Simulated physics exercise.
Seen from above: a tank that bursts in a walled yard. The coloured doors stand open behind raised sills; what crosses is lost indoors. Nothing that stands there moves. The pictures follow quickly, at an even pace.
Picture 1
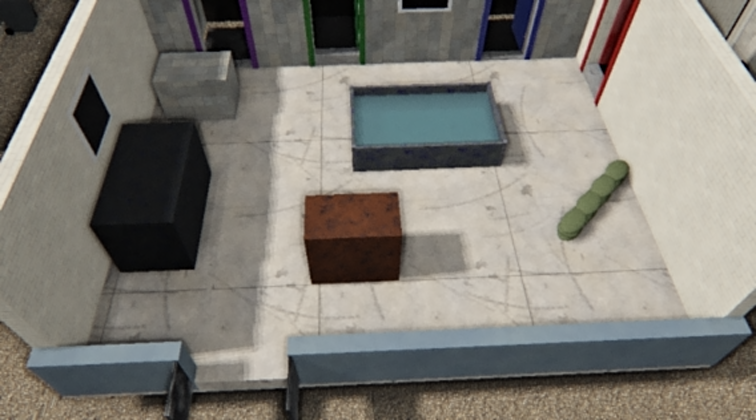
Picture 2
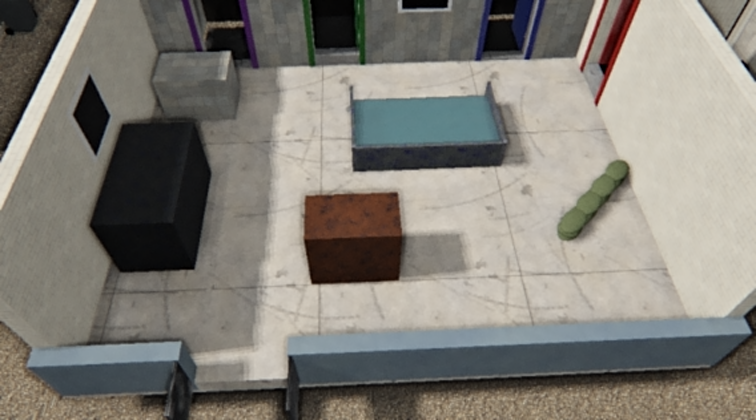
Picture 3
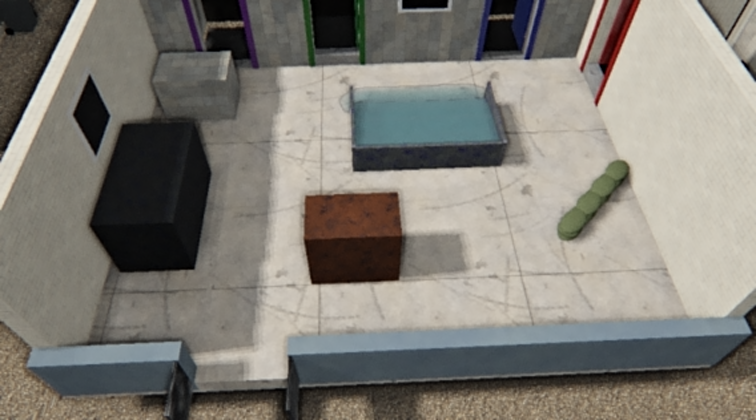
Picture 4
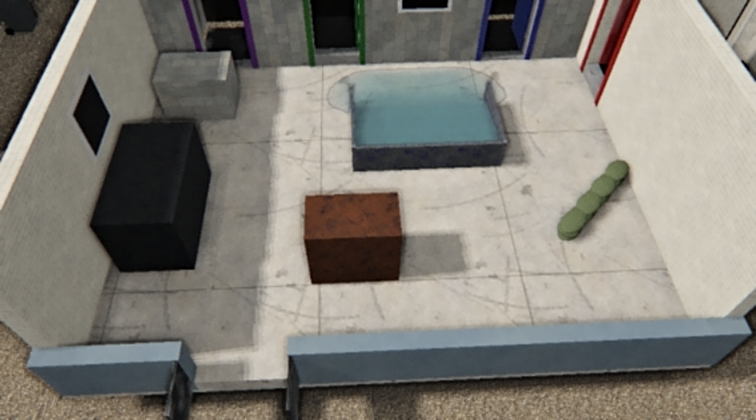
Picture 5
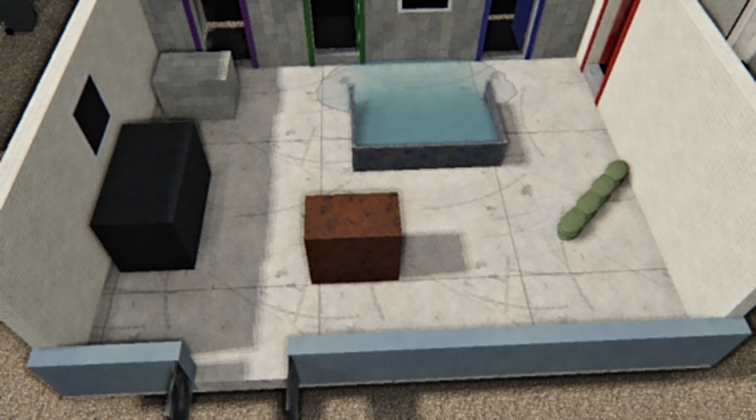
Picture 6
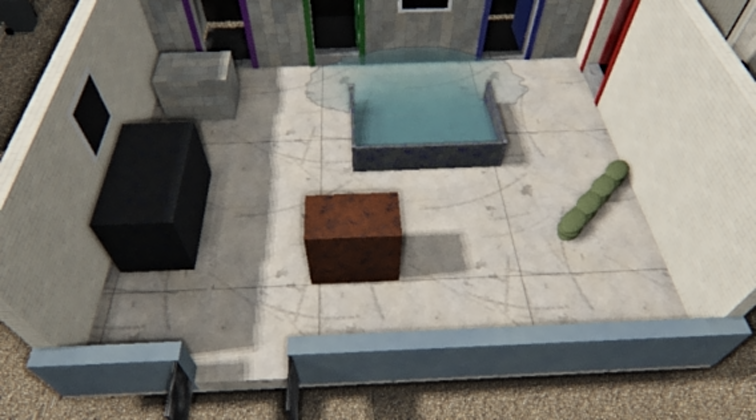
In a walled yard, a tank's far side opens and water spreads out behind it.
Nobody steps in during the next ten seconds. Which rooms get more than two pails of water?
In the end: The red door stays under that; the green door stays under that; the purple door takes more than that; the blue door takes more than that.
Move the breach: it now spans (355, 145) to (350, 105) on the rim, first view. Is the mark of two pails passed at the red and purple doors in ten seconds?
One by one: The red door is under; the purple door is over.
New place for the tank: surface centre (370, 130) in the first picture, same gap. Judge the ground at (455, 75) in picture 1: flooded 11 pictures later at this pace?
There: Awash.
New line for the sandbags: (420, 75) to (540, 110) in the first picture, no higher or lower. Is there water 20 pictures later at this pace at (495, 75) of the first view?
At that place: Covered.
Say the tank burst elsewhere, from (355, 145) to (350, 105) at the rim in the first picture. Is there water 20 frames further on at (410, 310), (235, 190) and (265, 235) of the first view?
In turn: Clear, covered, awash.
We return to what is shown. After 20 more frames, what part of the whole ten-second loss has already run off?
I make it 35 per cent.
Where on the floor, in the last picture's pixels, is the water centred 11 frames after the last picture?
I would point to (410, 98).
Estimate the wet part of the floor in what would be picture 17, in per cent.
About 20 per cent.
A moment on, water covers 10 % of the floor; the red door not reached, the green door wet at the sill, nothing in, the purple door not reached, the blue door under two buckets in.
Next, water covers 20 % of the floor; the red door wet at the sill, nothing in, the green door under two buckets in, the purple door wet at the sill, nothing in, the blue door over two buckets in.
Then, water covers 35 % of the floor; the red door wet at the sill, nothing in, the green door under two buckets in, the purple door under two buckets in, the blue door over two buckets in.
Later, water covers 60 % of the floor; the red door wet at the sill, nothing in, the green door under two buckets in, the purple door over two buckets in, the blue door over two buckets in.
In the end, water covers 80 % of the floor; the red door wet at the sill, nothing in, the green door under two buckets in, the purple door over two buckets in, the blue door far over two buckets in.
